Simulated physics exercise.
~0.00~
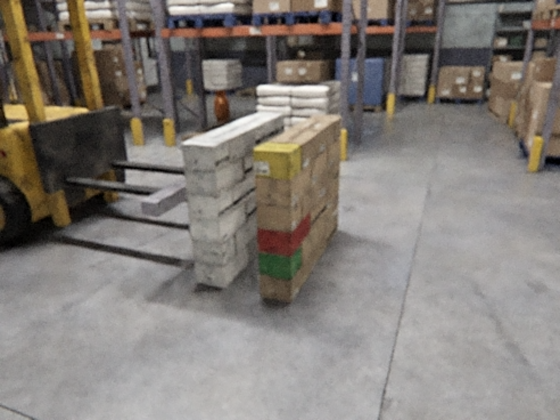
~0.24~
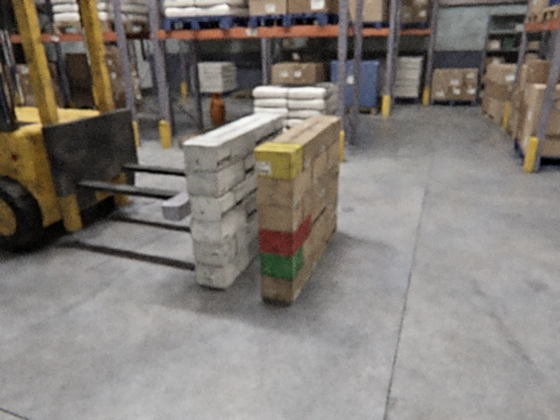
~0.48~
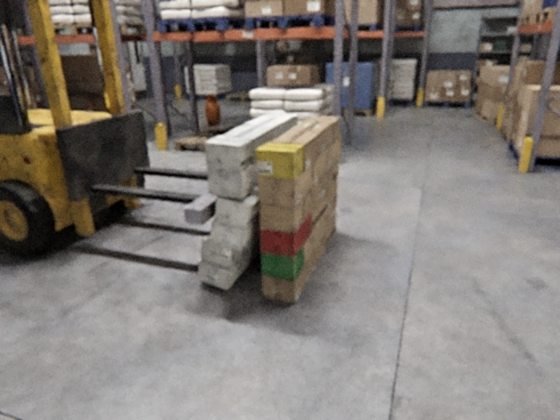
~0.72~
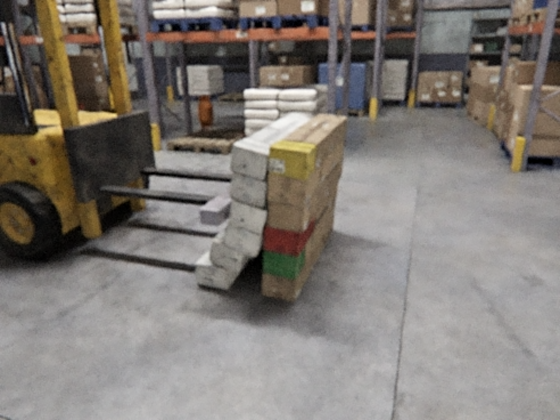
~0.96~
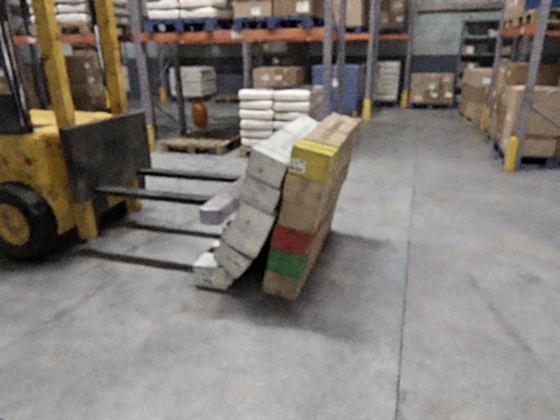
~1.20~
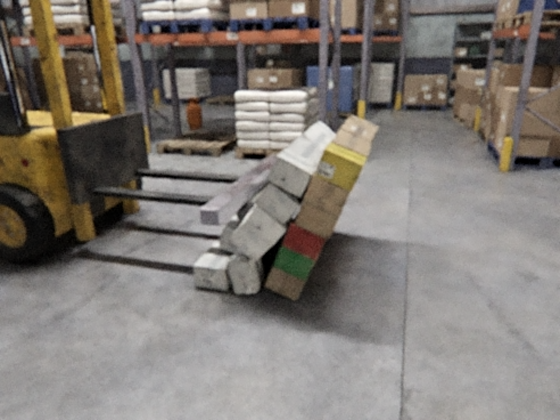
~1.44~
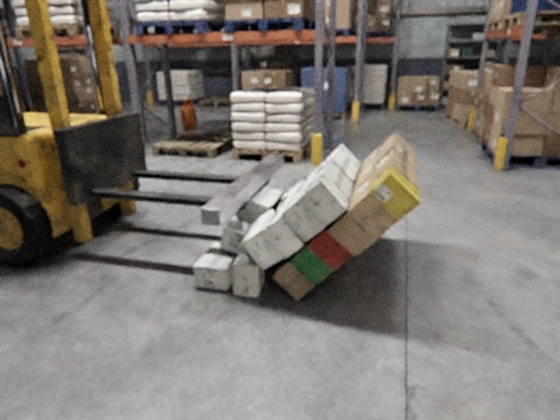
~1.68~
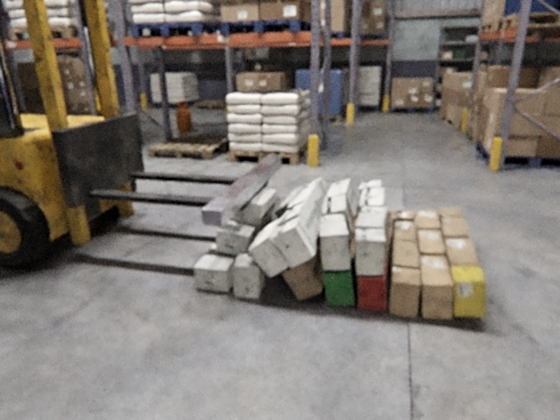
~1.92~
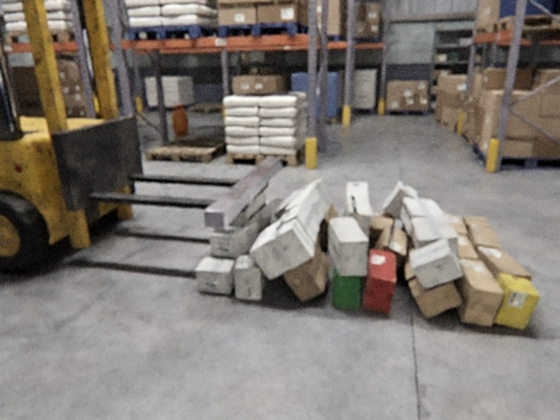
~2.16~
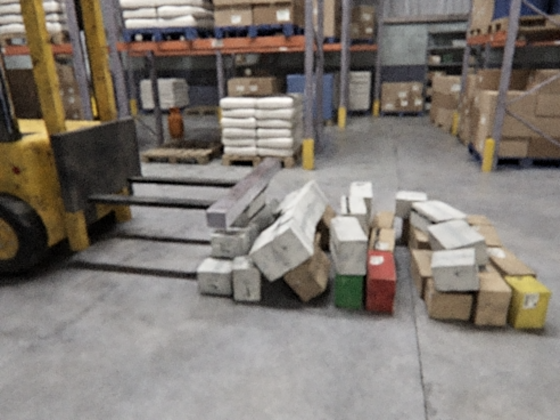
A yellow forklift pushed a beam into a wall of pale parcels, which buckled and leaned into the brown wall beside it until both toppled to the right, leaving the yellow, red and green parcels among a jumbled heap on the warehouse floor.
